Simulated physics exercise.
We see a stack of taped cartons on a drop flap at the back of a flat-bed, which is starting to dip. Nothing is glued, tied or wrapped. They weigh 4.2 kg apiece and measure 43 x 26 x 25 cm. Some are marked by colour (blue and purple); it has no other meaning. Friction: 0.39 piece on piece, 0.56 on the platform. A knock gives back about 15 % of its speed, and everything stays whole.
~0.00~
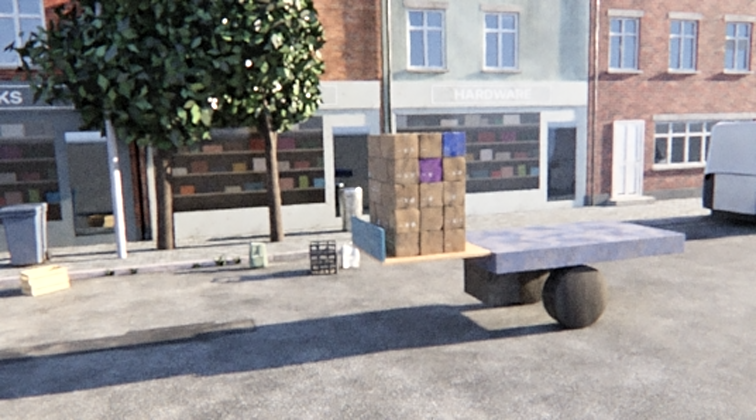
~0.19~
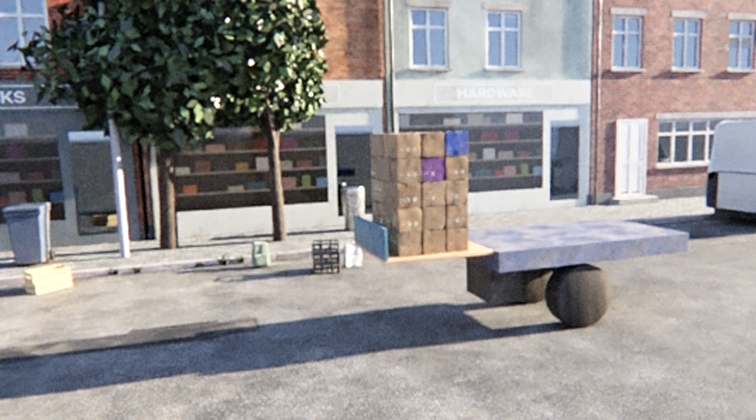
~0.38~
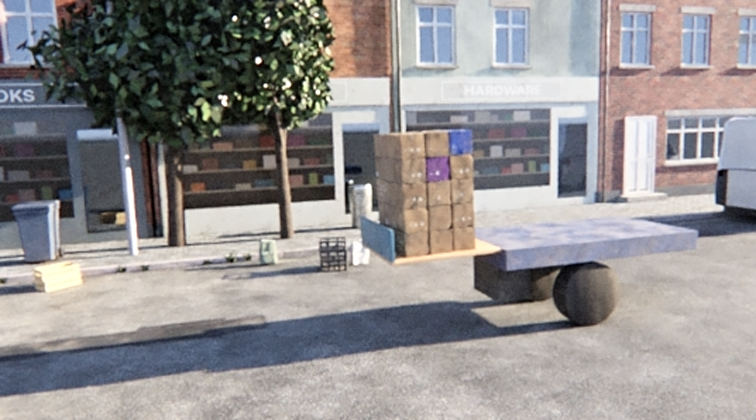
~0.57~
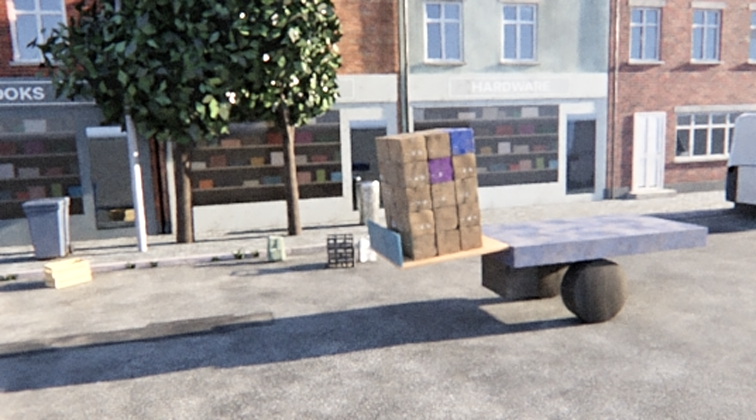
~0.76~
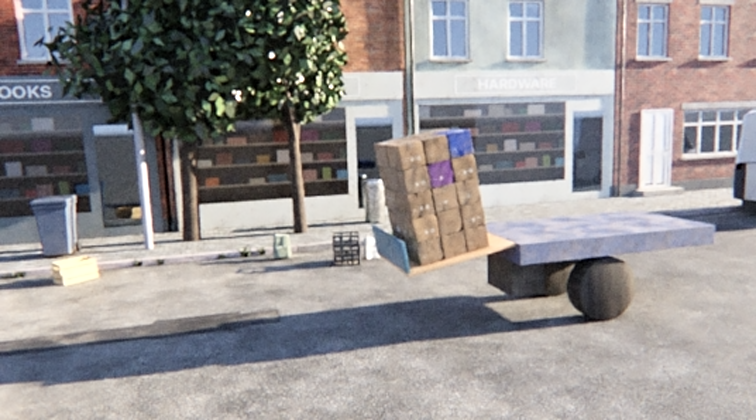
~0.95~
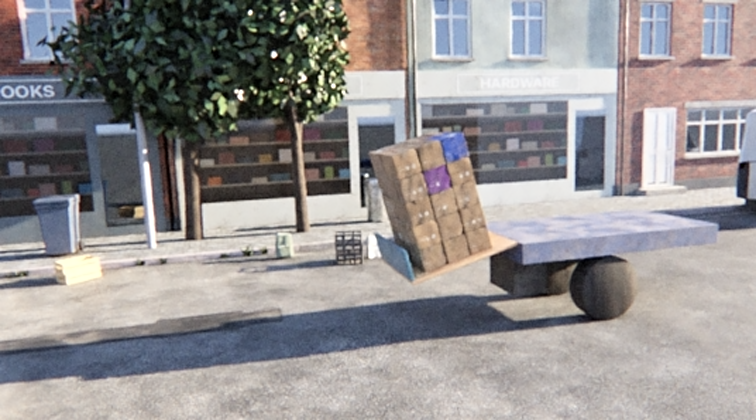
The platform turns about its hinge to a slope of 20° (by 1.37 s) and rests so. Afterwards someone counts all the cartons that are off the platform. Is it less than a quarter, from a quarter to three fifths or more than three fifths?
The part is between a quarter and three fifths.
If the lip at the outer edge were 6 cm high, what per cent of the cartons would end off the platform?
Then 80 per cent.
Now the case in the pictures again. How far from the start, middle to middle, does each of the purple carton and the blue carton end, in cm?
Moved: Purple 190, blue 220.
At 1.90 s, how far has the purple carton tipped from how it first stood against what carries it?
Some 70°.
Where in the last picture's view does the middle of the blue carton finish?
Near (327, 289).
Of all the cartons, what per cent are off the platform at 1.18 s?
0 per cent by then.
After 1.18 s, slope 19°; none of the 36 cartons off the platform, 36 disturbed; blue carton 4° from how it stood; purple carton 4° from how it stood.
After 1.46 s, slope 20°; 5 of the 36 cartons off the platform; purple carton 24° from how it stood; blue carton 23° from how it stood.
After 1.90 s, slope 20°; 14 of the 36 cartons off the platform; blue carton on its side; purple carton on its side.
In the end (2.8 s), slope 20°; 14 of the 36 cartons off the platform; blue carton on its side; purple carton on its side. That is 39 per cent. From the last view, middles, blue carton near (327, 289), purple carton near (344, 316).
